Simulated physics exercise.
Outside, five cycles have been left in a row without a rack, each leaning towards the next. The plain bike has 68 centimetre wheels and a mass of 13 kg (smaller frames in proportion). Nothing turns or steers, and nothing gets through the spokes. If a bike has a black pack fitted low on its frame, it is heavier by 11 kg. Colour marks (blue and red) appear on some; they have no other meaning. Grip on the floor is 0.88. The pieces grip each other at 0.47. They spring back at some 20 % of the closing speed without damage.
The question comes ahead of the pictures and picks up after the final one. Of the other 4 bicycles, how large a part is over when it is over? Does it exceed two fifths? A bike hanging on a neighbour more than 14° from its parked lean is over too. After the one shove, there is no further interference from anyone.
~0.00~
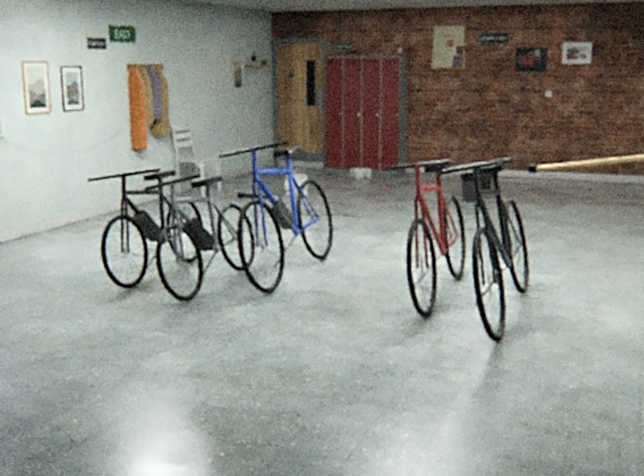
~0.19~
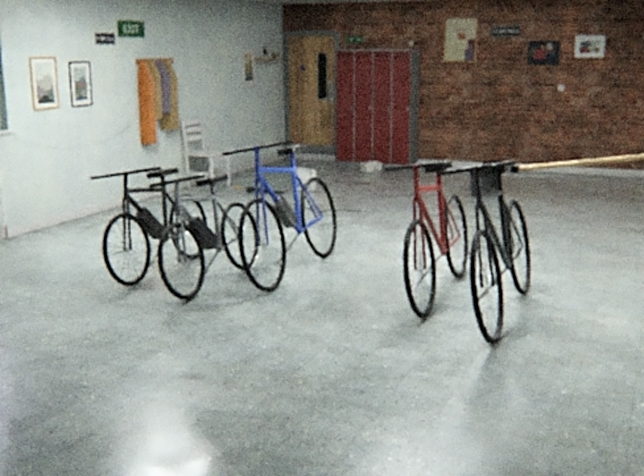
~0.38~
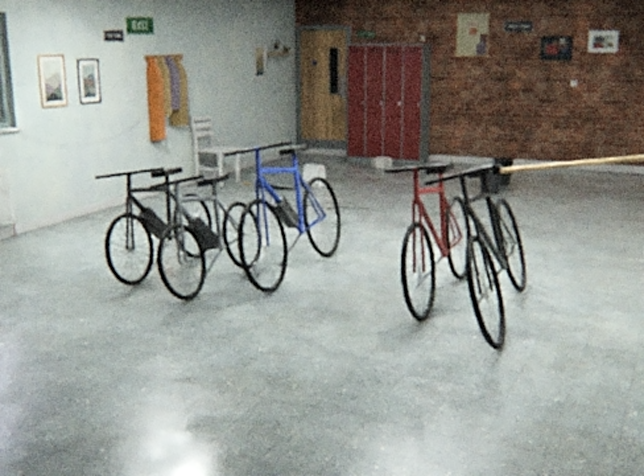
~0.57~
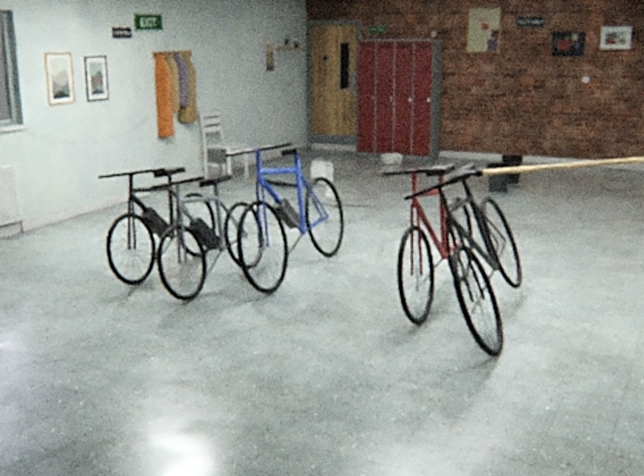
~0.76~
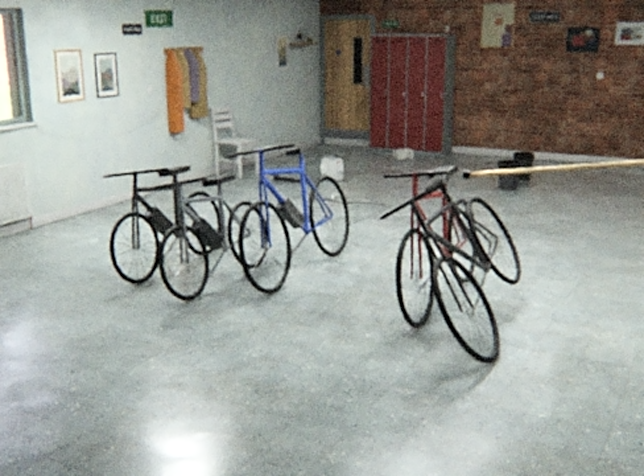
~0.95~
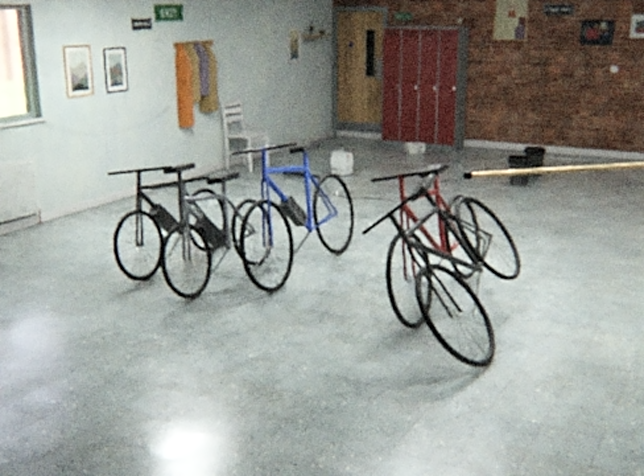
I expect a smaller share than two fifths.
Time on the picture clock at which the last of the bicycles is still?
Time: About 3.0 s.
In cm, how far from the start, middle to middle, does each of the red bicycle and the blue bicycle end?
For red it's roughly 70 cm, and for blue it's roughly 0 cm.
Around 1.18 s, 1 of the 4 other bicycles over; red bicycle tipped 18°.
Around 1.42 s, 1 of the 4 other bicycles over; red bicycle tipped 44°.
Around 1.60 s, 1 of the 4 other bicycles over; red bicycle lying flat.
Finally (3.2 s), 1 of the 4 other bicycles over; red bicycle lying flat; blue bicycle unmoved. That is 25 per cent. Three left standing. Seen by the last camera, middles, red bicycle near (355, 262), blue bicycle near (299, 204).
